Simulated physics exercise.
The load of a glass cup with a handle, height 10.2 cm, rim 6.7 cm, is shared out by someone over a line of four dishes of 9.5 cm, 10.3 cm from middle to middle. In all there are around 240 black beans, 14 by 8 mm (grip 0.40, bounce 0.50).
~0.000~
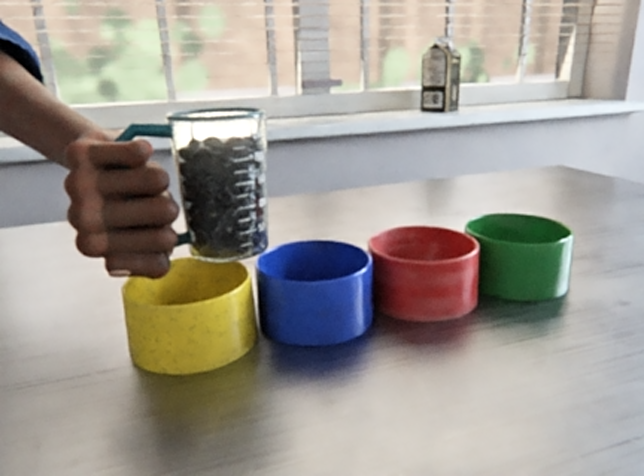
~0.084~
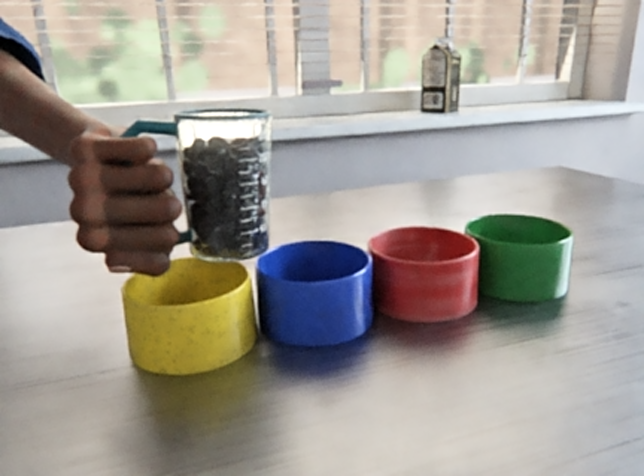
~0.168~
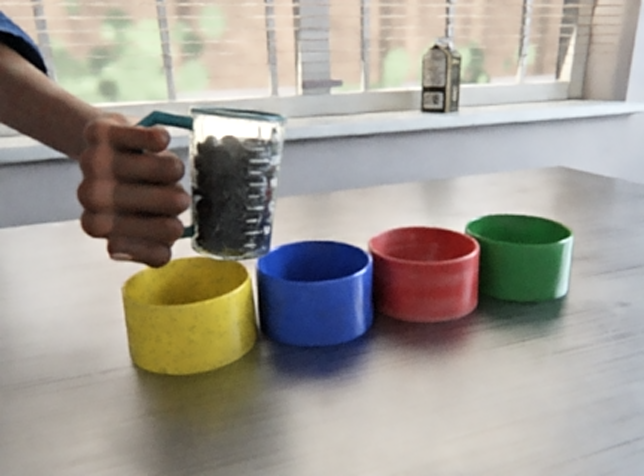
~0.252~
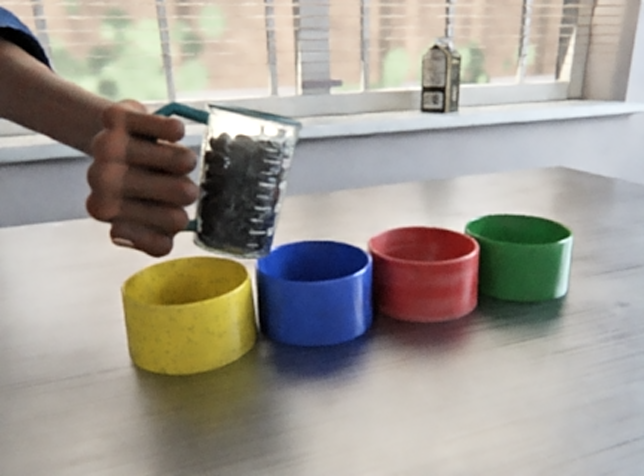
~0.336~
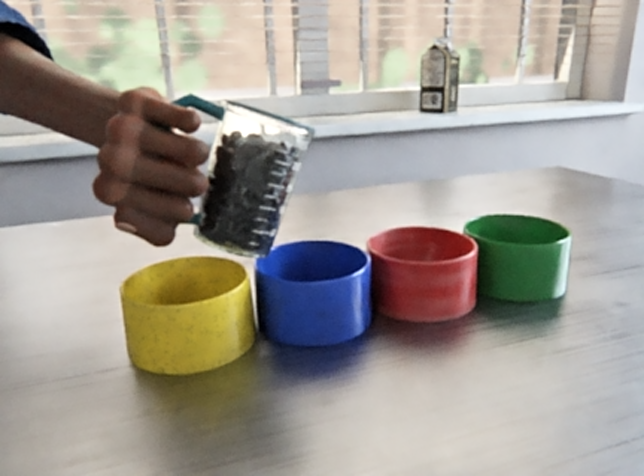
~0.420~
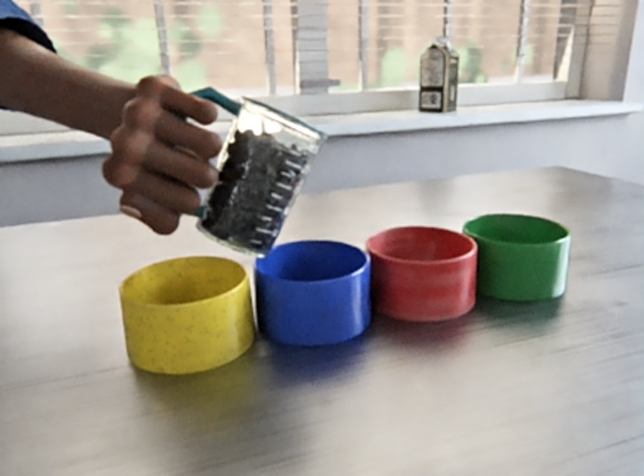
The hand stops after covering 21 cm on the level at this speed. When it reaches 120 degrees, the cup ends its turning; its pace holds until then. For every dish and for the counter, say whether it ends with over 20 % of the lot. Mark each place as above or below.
Marks: Red above, blue below, green below, yellow below, counter below.
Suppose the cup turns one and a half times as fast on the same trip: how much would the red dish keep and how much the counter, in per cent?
Shares - red: 100, counter: 0.
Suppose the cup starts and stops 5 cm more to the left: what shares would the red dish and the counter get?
I'd expect red at 80 and the counter at 10.
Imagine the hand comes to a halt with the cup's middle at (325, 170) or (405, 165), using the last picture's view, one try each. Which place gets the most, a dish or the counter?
Try 1 - red; try 2 - red.
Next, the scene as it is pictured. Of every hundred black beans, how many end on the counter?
5 per cent.
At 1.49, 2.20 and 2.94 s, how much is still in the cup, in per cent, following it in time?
Around 85 per cent at the first moment, 0 at the second and 0 at the third.
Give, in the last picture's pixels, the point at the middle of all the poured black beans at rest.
Close to pixel (431, 269).
After 1.49 s, tilt 108 degrees; cup holds 85 %, red 15 %.
After 2.20 s, tilt 120 degrees; cup holds 0 %, red 95 %.
Then, at 2.94 s, tilt 120 degrees; cup holds 0 %, red 95 %.
In the end, at 3.2 s, red 95 %, blue 0 %, green 0 %, yellow 0 %, counter 5 %.
